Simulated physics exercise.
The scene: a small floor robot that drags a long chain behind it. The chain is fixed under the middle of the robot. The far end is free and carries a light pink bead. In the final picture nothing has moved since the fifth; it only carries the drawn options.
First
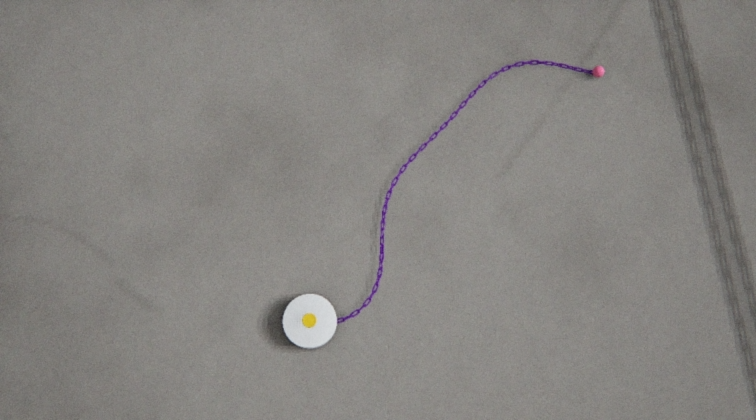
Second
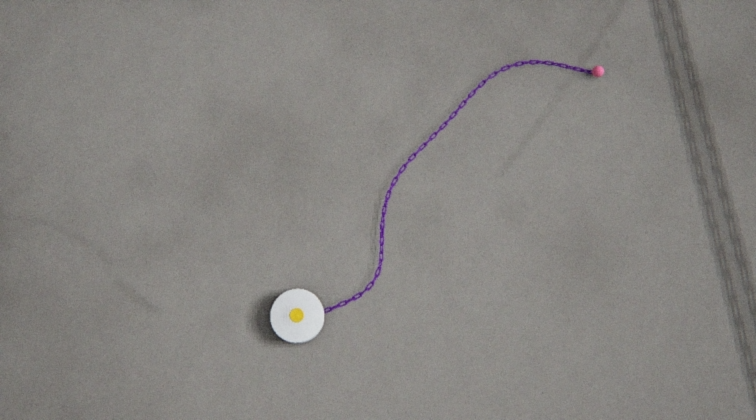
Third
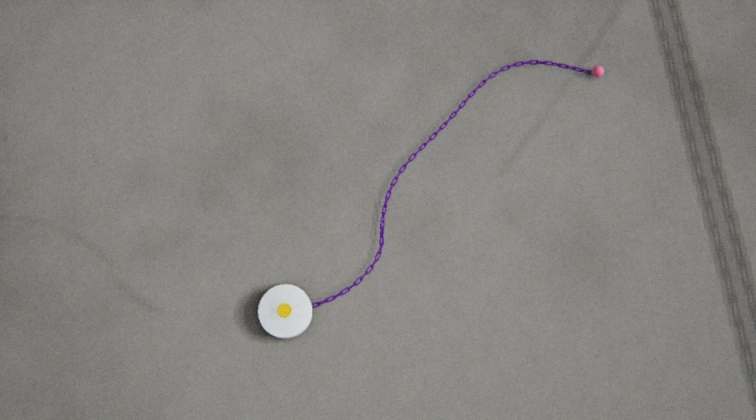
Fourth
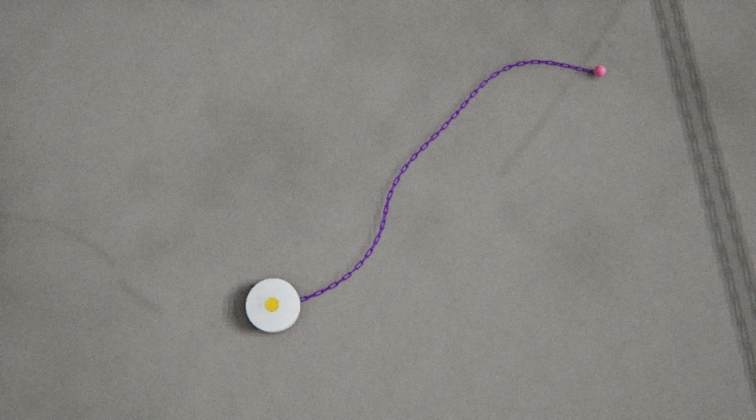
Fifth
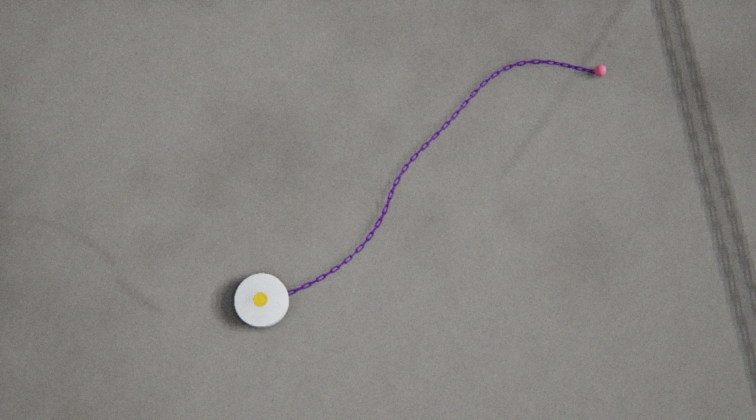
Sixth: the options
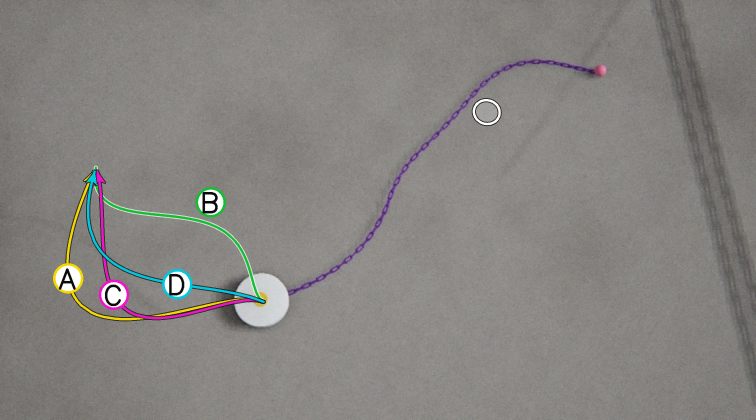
A round white robot with a yellow dot crept a short way left and slightly upward across a gray floor, pulling the near part of its purple chain straighter while the pink bead end stayed still.
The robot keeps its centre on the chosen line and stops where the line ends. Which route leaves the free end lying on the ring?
Route A brings it to the ring.
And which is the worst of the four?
That is B.
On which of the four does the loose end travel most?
Route A.
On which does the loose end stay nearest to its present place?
B.
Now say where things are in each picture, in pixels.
The first picture shows free end (598, 72); robot (310, 321).
The second picture shows robot (298, 316); free end (598, 71).
The third picture shows robot (286, 312); free end (598, 71).
The fourth picture shows robot (274, 306); free end (600, 71).
The fifth picture shows robot (262, 301); free end (600, 71).
On the marked copy, A from (264, 302) via (97, 315) to (94, 171); B from (264, 302) via (186, 218) to (96, 168); C from (264, 302) via (121, 305) to (97, 171); D from (264, 302) via (135, 274) to (95, 171); the ring at (487, 112).
Following A. Soon after the start, robot (136, 317), middle of the chain (352, 201), free end (532, 83).
Later, robot (64, 248), middle of the chain (299, 223), free end (488, 111).
In the end, robot (92, 165), middle of the chain (299, 223), free end (488, 111); the free end is on the ring.
As for the rest, B leaves the free end at (525, 83); C leaves the free end at (508, 98); D leaves the free end at (509, 96).
